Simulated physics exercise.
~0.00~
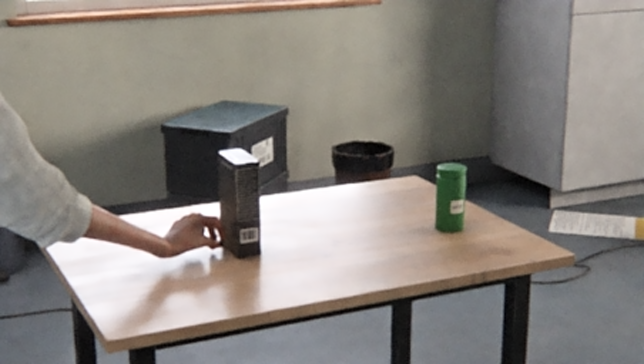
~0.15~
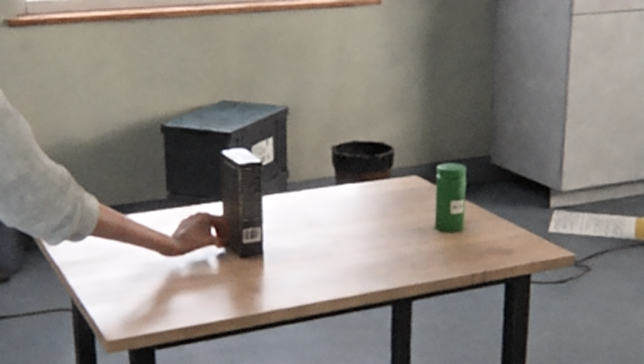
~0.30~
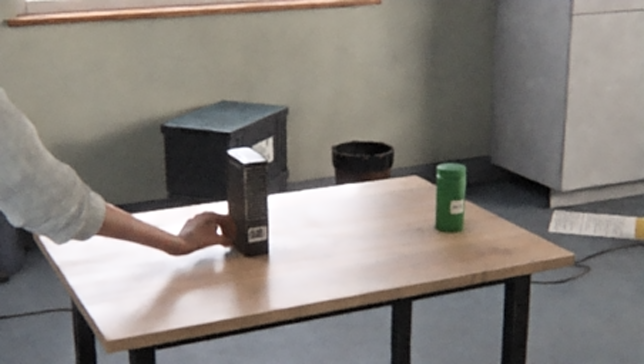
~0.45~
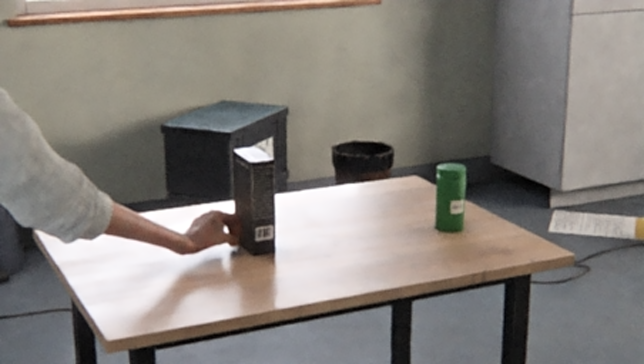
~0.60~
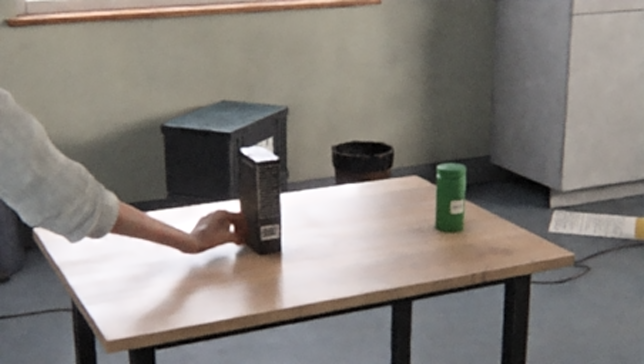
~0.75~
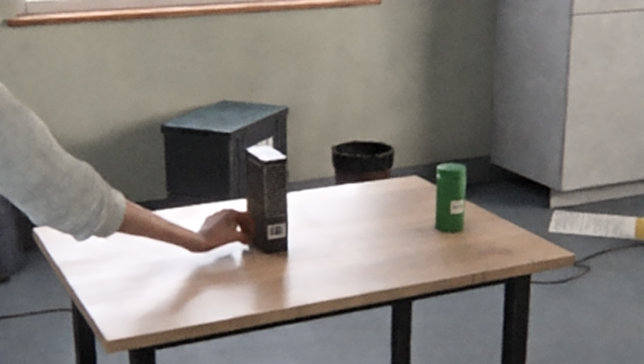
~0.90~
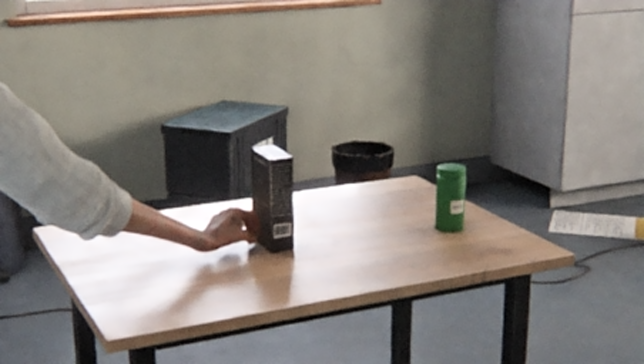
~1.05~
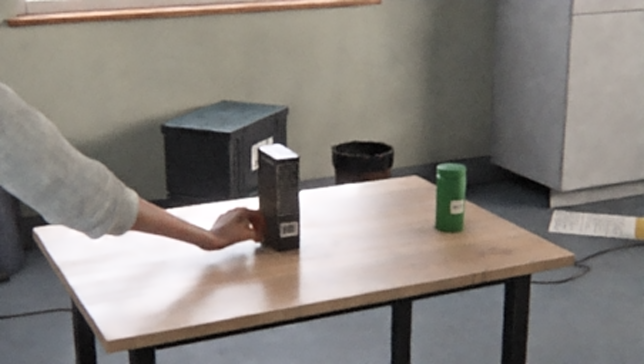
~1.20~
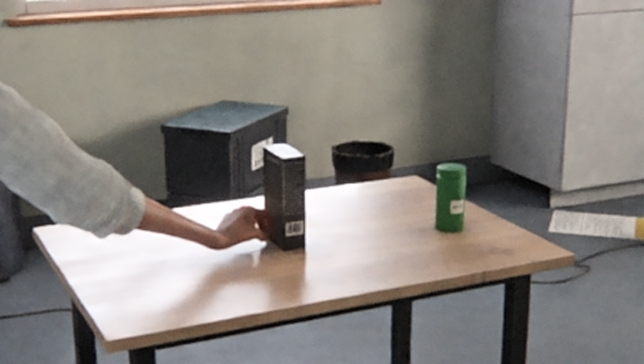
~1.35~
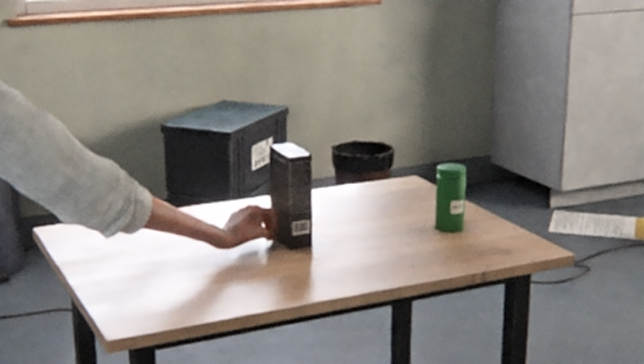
At first, a tall black packet stands upright toward the left of a wooden table, with a green jar farther to the right and an arm in a pale sleeve reaching in from the left. The hand rests low against the packet's left side, then begins to push it. The packet slides slowly to the right, staying upright as the fingers follow close behind. It keeps moving in small, steady steps toward the middle of the table, while the jar stays where it is. In the end, the packet is still standing, short of the jar, with the hand beside it.
